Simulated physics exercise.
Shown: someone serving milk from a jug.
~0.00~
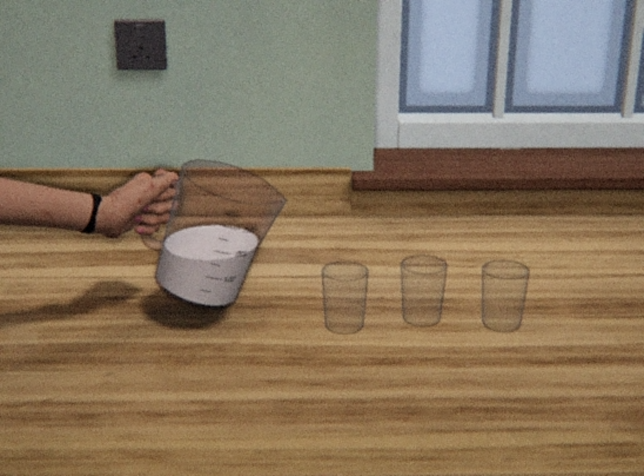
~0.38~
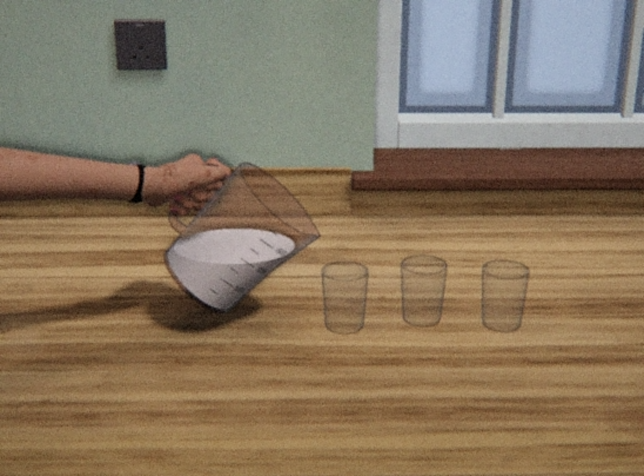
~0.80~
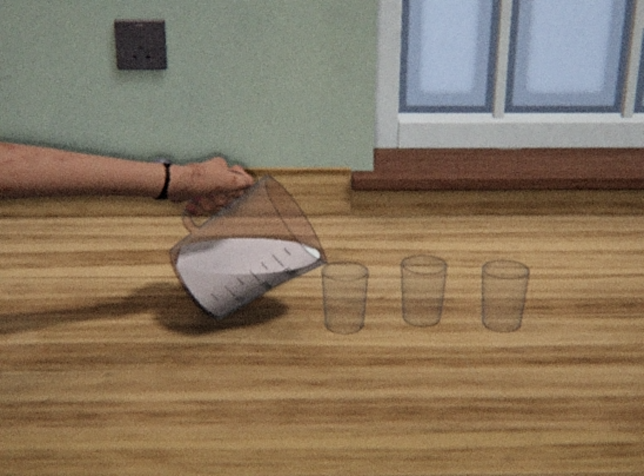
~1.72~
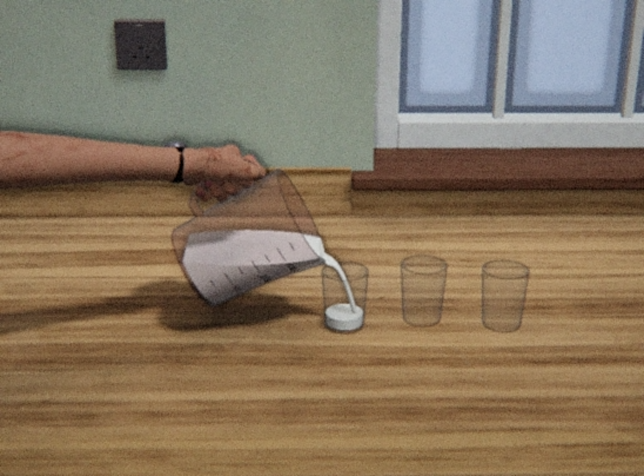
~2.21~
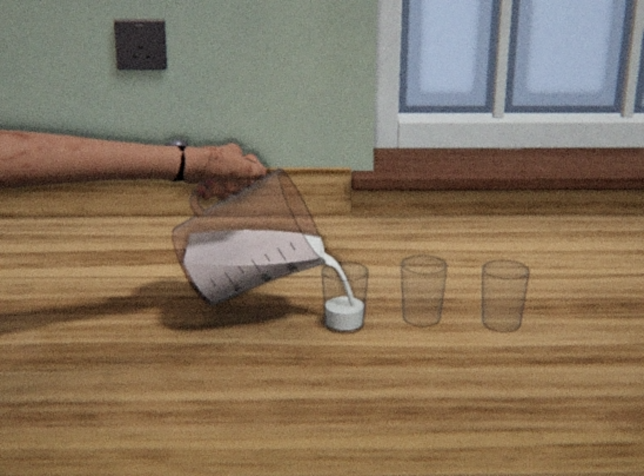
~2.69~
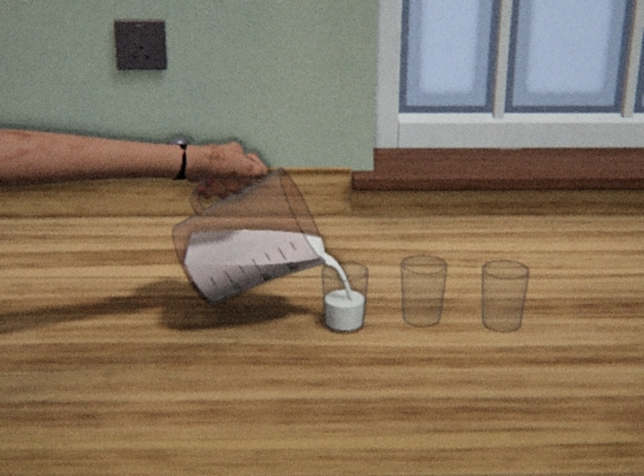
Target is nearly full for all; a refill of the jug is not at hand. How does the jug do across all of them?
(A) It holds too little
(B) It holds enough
Option B: It holds enough.
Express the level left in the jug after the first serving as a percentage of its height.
About 30 %.
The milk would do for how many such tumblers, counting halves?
Near 4.5, I'd say.
Around 3.7 s, the first is about two thirds full.
Around 9.3 s, the first is done and the jug has about three quarters of its load.
Around 20.4 s, all three are full and about a third of the milk is over.
